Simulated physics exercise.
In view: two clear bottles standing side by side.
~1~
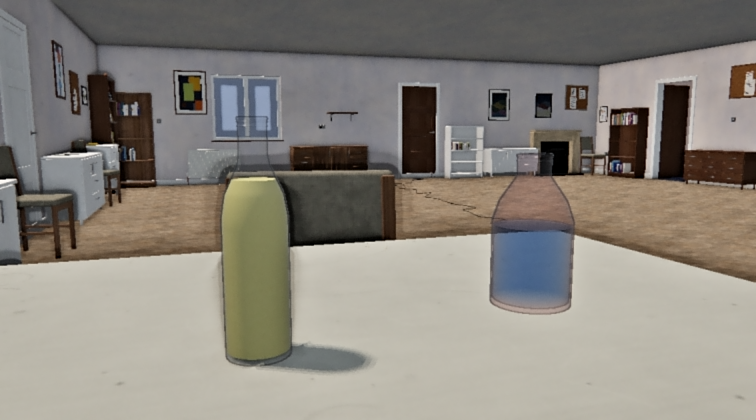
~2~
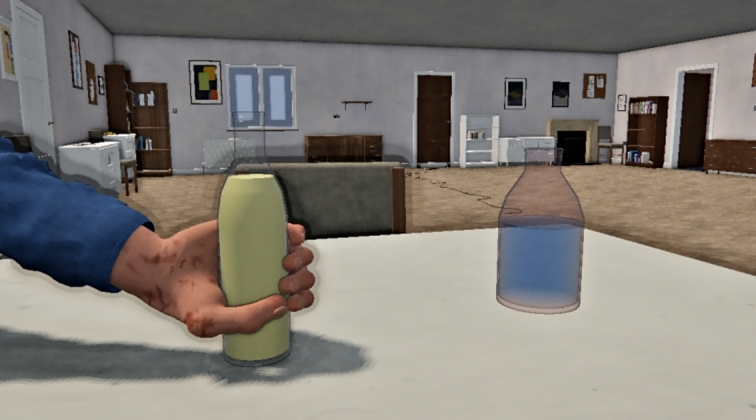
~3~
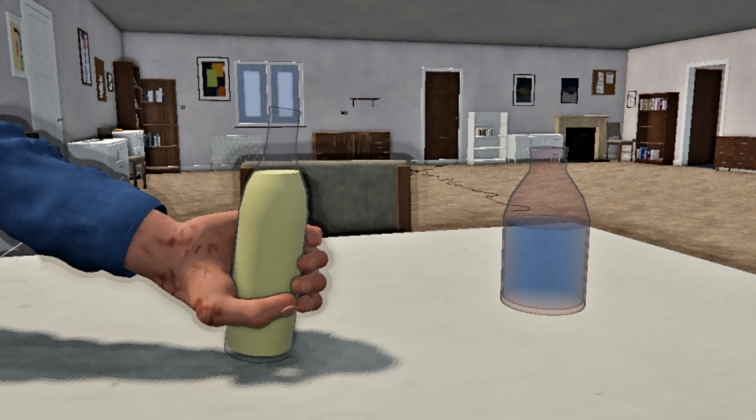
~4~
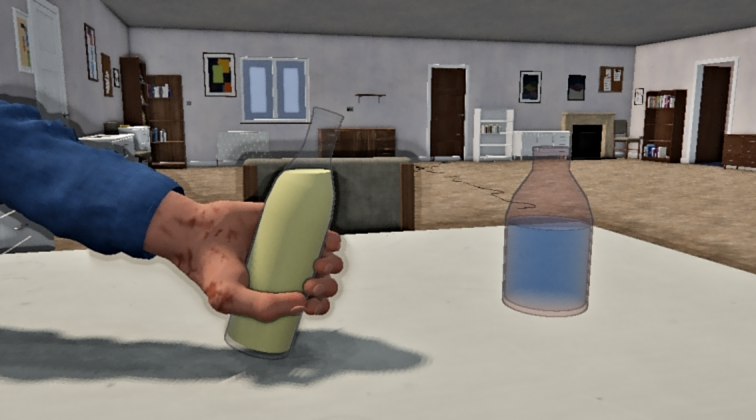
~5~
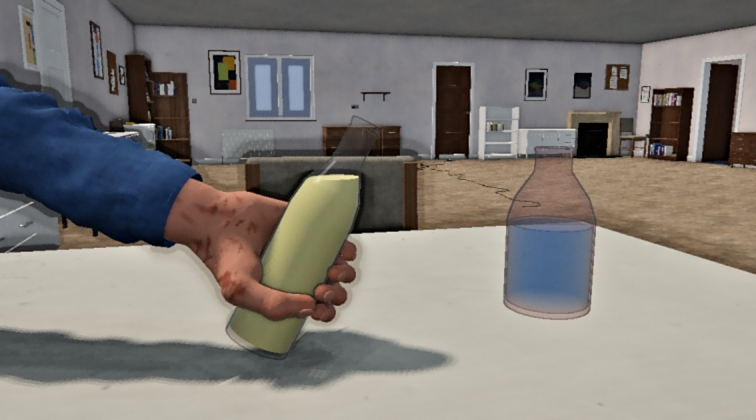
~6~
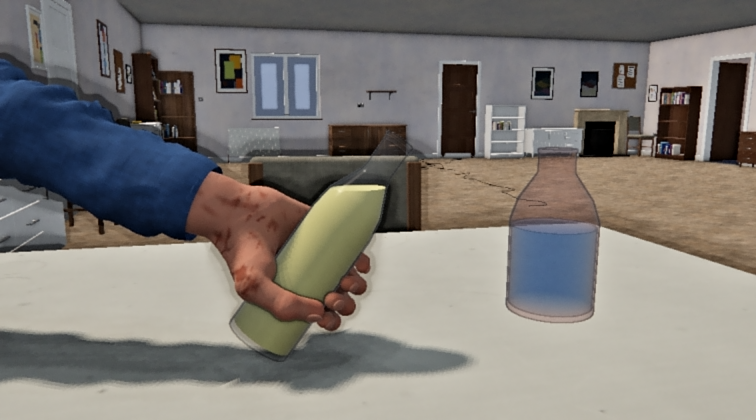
On a white tabletop in a large furnished room, a hand grasping the left bottle of yellow liquid and tilting it rightward.
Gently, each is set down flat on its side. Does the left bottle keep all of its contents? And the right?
Left bottle: No; right bottle: No.
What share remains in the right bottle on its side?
Something near 40 in a hundred stays put.
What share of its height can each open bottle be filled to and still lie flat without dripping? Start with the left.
20 and 20 in a hundred.
Shortly, the left bottle is nearly down; left bottle, no leak.
Then, the left bottle lies flat; left bottle, it leaks.
At the finish, both lie flat; left bottle, it leaks; right bottle, it leaks.
